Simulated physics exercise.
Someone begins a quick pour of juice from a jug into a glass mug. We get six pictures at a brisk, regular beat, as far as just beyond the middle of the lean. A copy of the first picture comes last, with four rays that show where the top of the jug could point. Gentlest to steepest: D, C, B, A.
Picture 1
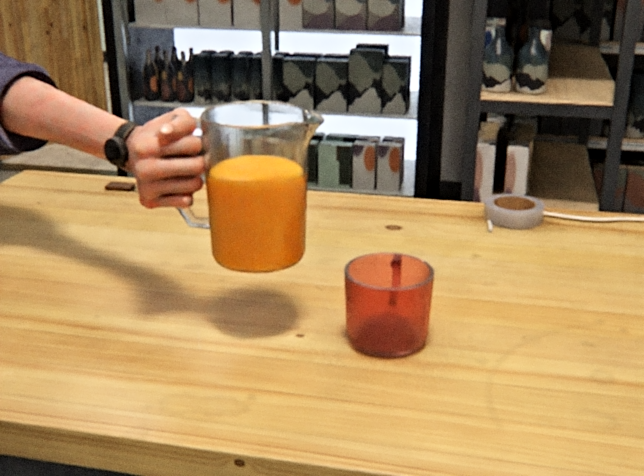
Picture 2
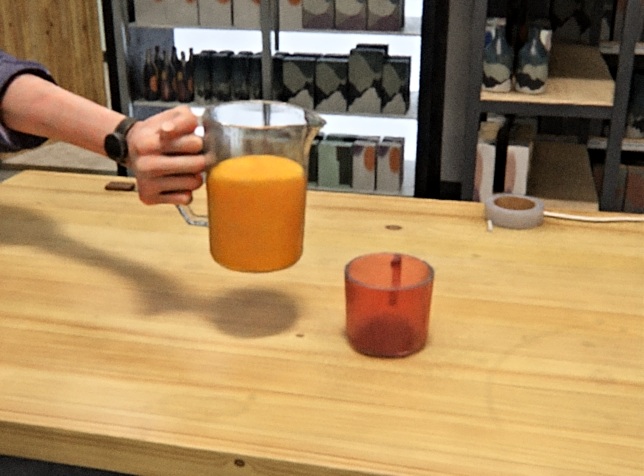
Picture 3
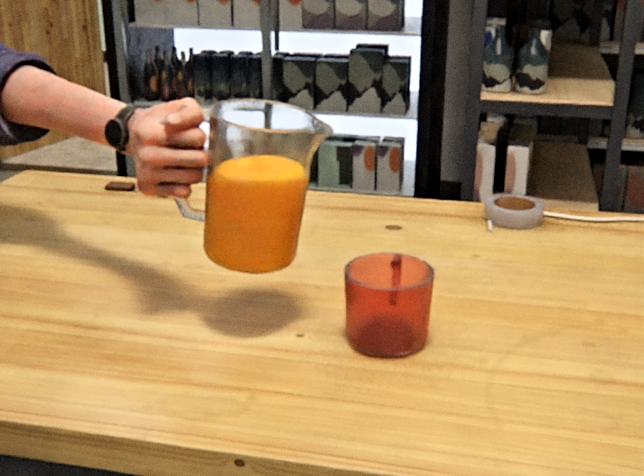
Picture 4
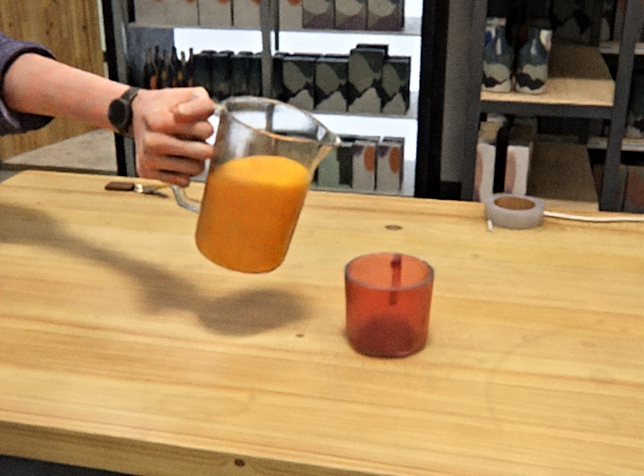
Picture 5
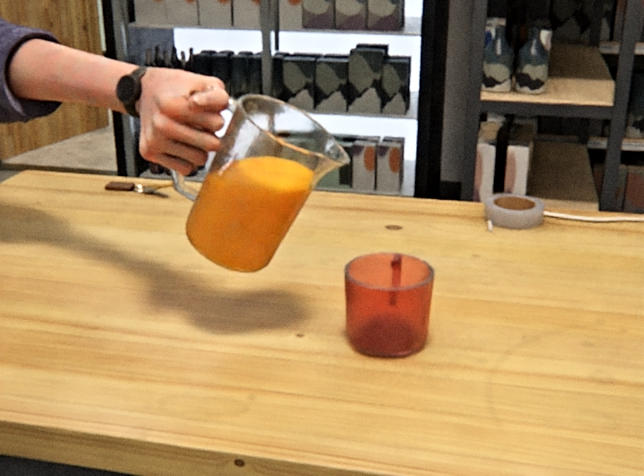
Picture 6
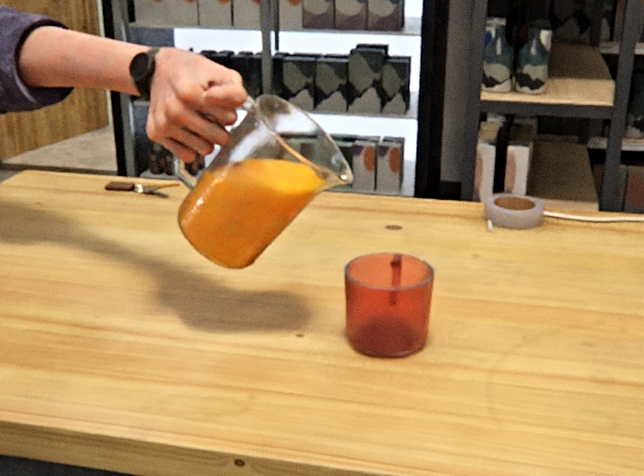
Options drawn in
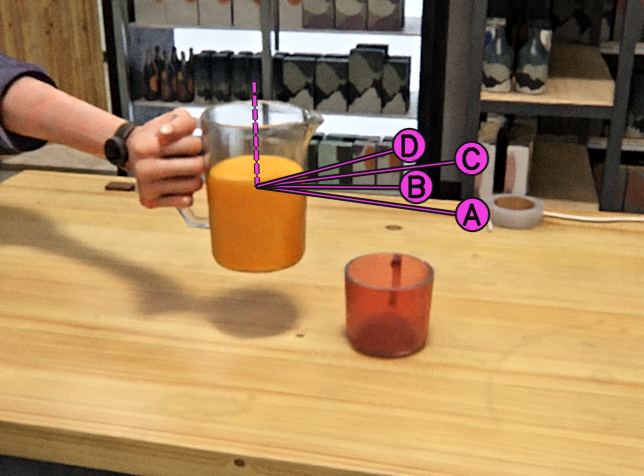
A hand with a dark watch held a clear jug of orange juice upright above a wooden table, then tilted it steadily to the right, its lip toward a red glass mug.
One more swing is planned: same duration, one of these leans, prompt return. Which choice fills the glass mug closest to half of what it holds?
Best: D.
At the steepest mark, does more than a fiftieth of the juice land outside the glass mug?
Yes.
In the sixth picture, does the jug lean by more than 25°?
Yes.
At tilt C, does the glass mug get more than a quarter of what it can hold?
Yes.
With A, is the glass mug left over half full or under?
Over half.
In magenta, A at (455, 213); B at (399, 187); C at (454, 162); D at (393, 150).
With A, the glass mug ends with about 89 % of what it can hold; 21 % of the juice is spilt.
With B, the glass mug ends with about 90 % of what it can hold; 7 % of the juice is spilt.
With C, the glass mug ends with about 70 % of what it can hold; 5 % of the juice is spilt.
With D, the glass mug ends with about 52 % of what it can hold.
